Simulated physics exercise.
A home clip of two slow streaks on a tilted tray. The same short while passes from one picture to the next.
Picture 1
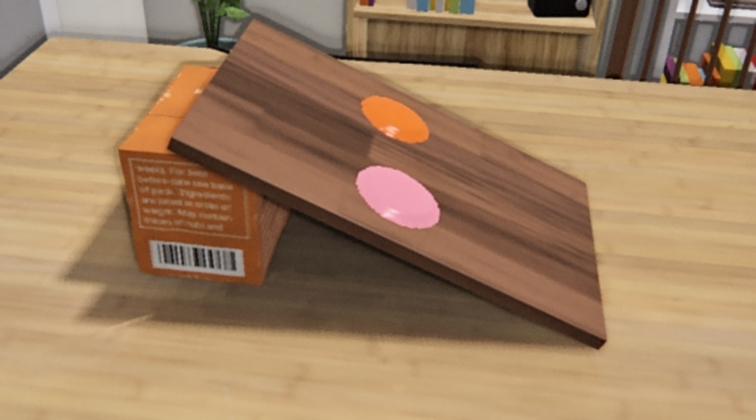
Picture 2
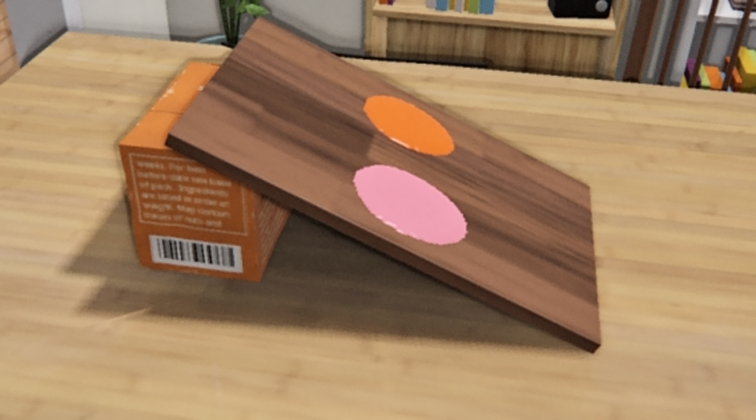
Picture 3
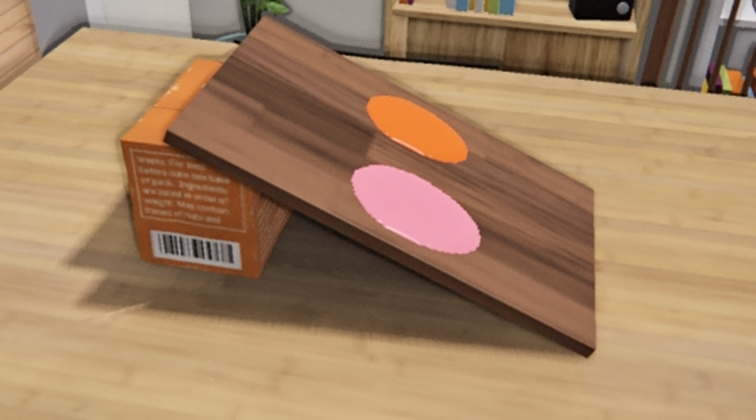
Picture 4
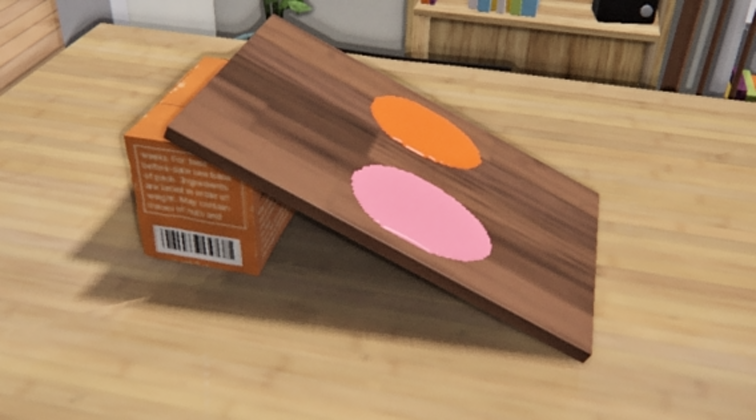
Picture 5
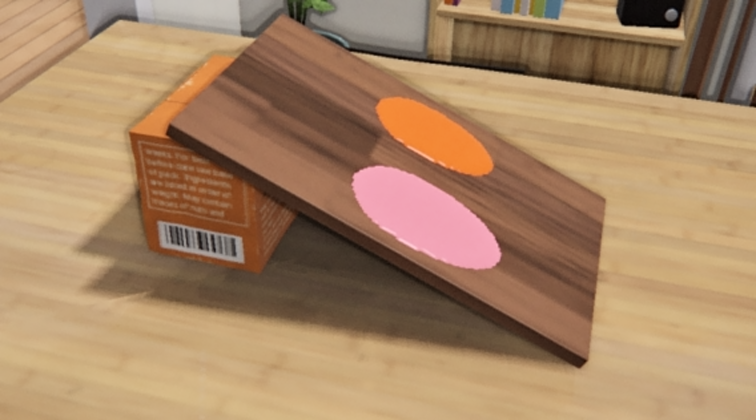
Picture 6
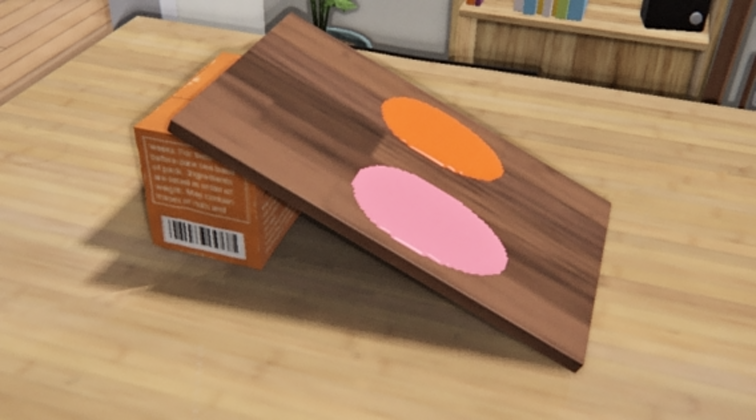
On a wooden table, a pink patch and an orange patch of glaze spread slowly down a dark wooden board propped on an orange box, as the view shifted slightly around them.
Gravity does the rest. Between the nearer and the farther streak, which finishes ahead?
The nearer one gets there first.
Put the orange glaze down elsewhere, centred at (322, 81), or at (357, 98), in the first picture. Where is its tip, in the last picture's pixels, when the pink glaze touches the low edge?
One: (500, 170). Two: (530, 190).
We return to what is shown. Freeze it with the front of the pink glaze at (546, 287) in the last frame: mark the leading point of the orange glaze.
Near (532, 190).
Shortly, the pink glaze is close to the edge; the orange glaze is three quarters of the way down.
At the finish, the pink glaze is at the low edge; the orange glaze is close to the edge.
